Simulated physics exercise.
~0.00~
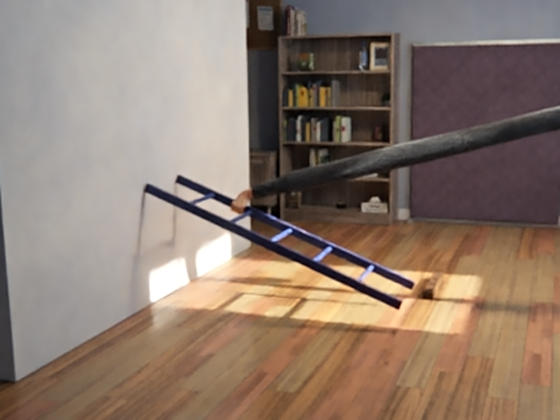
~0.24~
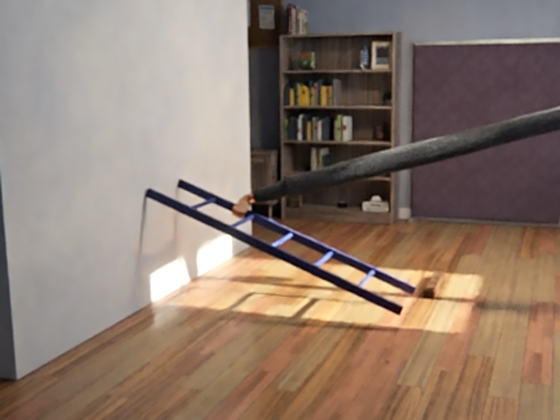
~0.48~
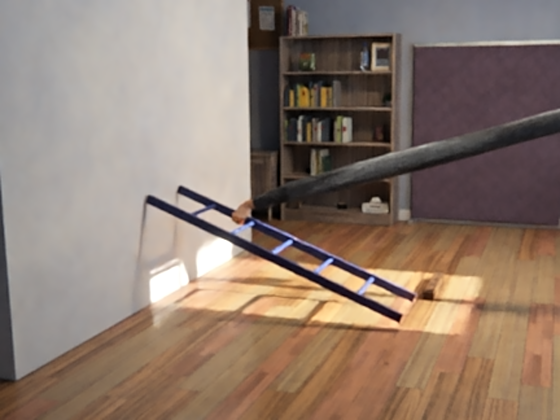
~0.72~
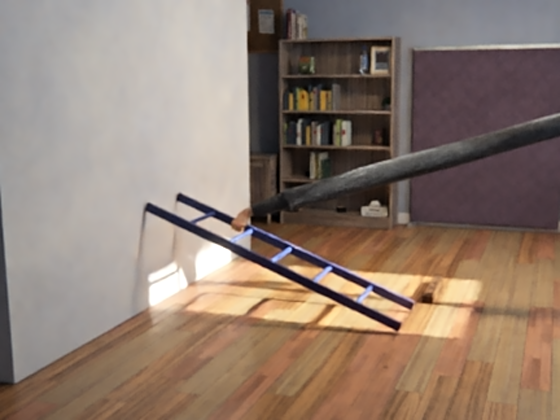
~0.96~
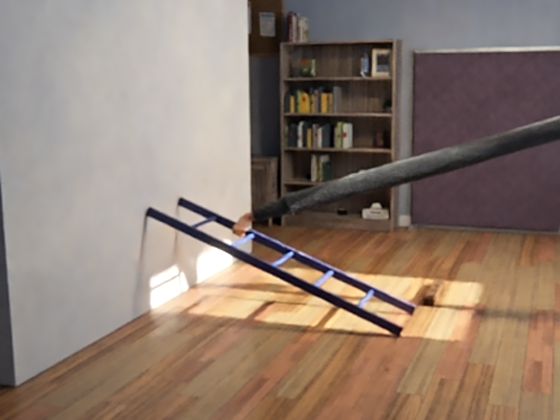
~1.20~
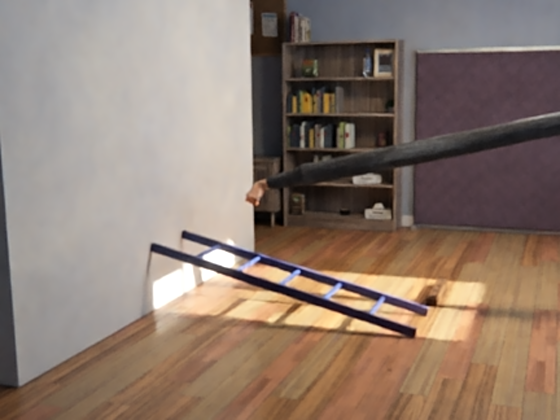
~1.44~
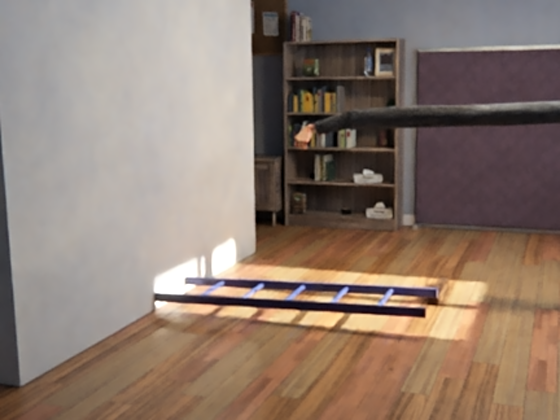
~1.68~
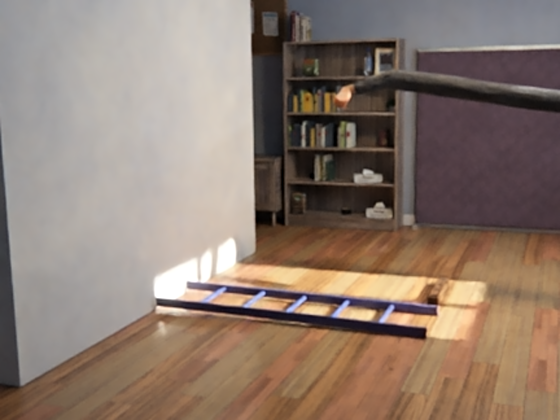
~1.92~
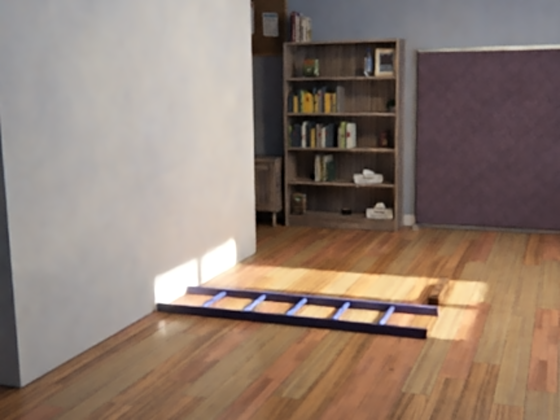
A blue ladder-like gate leans at a low slant against a pale wall on the left, held near its upper part by a hand on a long, dark-sleeved arm reaching in from the right. The slightly swaying view looks across a sunlit wooden floor, with a small brown object by the gate's foot and a bookcase and purple panel behind. The gate sinks slightly while the hand stays close. Then the hand lets go and draws back, and the gate slides down the wall. It ends flat on the floor as the arm leaves view.
